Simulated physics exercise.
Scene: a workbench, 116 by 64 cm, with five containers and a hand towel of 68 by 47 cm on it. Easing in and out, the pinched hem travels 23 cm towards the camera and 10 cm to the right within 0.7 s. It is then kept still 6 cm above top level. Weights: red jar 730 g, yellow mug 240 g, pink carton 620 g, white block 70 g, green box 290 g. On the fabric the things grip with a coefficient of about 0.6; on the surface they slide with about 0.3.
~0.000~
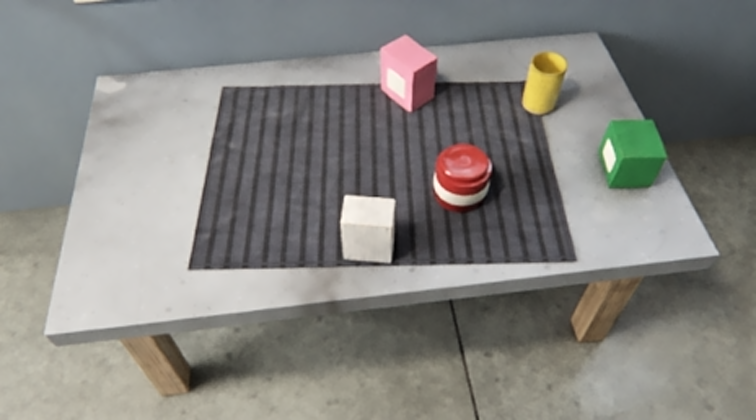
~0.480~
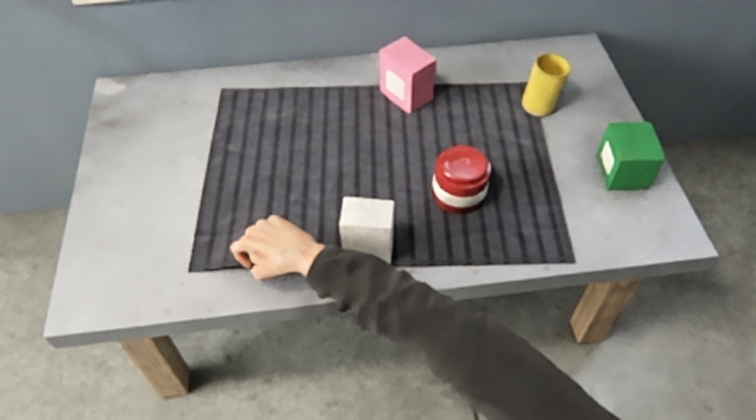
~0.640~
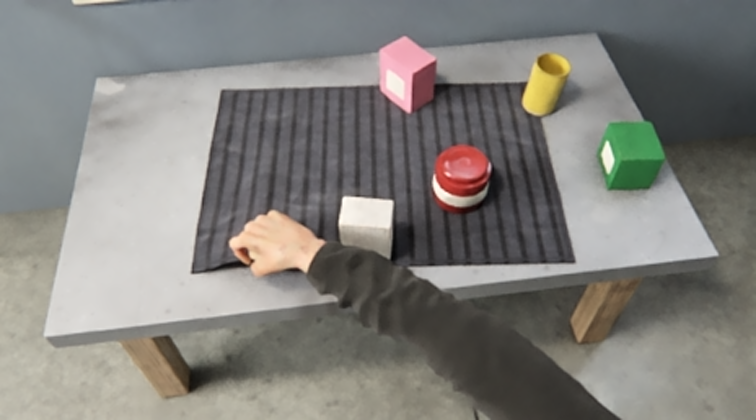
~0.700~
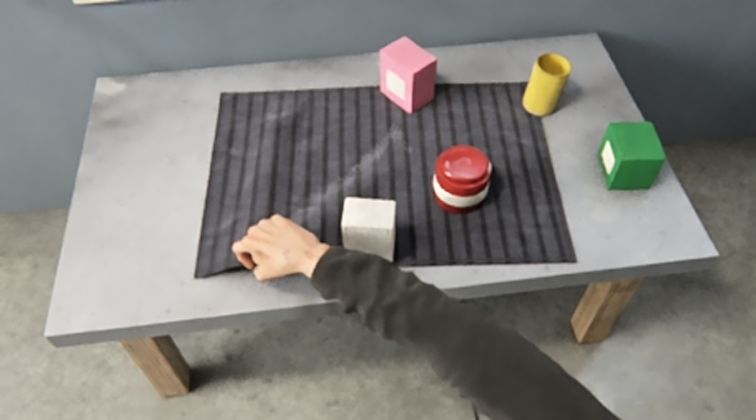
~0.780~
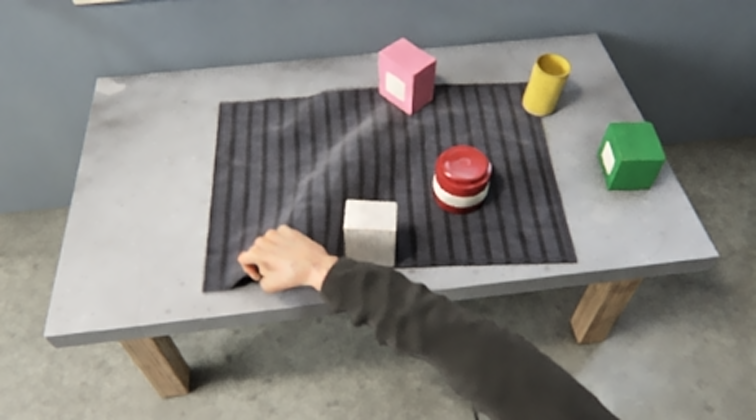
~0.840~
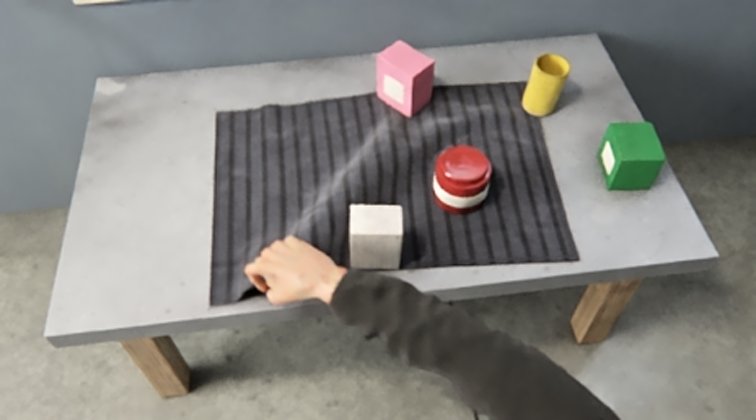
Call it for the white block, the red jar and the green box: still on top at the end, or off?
Call: White block: Off, red jar: Still on top, green box: Still on top.
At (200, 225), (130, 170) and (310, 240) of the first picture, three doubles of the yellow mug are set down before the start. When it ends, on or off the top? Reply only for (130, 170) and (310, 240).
Still on top, then off the top.
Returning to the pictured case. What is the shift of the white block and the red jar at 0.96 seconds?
Estimate: White block near 6 cm, red jar near 0 cm.
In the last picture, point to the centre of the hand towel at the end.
About (375, 204).
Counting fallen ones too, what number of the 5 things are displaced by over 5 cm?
So we're at 3.
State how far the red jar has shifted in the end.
Net displacement - red jar 6 cm.
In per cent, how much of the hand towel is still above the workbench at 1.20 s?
I'd estimate close to 85 per cent.
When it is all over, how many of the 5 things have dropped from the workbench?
That makes 1.
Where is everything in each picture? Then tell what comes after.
White block (368, 211); red jar (465, 161); green box (639, 138); hand towel corners (188, 270) (223, 87) (577, 261), in the first frame.
Yellow mug (551, 65); hand towel corners (222, 89) (576, 263); grip (251, 265), in the second frame.
Hand towel corners (222, 90) (575, 263); grip (250, 261), in the third frame.
Hand towel corners (221, 93) (577, 262); grip (253, 265), in the fourth frame.
White block (371, 215); hand towel corners (220, 103) (577, 262); grip (260, 277), in the fifth frame.
White block (375, 219); red jar (464, 163); green box (637, 140); hand towel corners (216, 112) (579, 260); grip (266, 288), in the sixth frame.
By 1.0 s, 95 % of the hand towel is still over the top; white block 6 cm off its start, pink carton 5 cm off its start.
By 1.1 s, 90 % of the hand towel is still over the top; white block 11 cm off its start, red jar 2 cm off its start, pink carton 8 cm off its start.
By 1.2 s, 85 % of the hand towel is still over the top; white block 16 cm off its start at (426, 299), red jar 4 cm off its start at (461, 177), pink carton 11 cm off its start at (379, 87).
By 1.3 s, 85 % of the hand towel is still over the top; white block on its side, 21 cm off its start, red jar 6 cm off its start, pink carton 15 cm off its start.
By 2.9 s, 85 % of the hand towel is still over the top; white block over the edge, red jar 6 cm off its start at (459, 189), green box 0 cm off its start at (637, 140), pink carton 16 cm off its start at (370, 100).
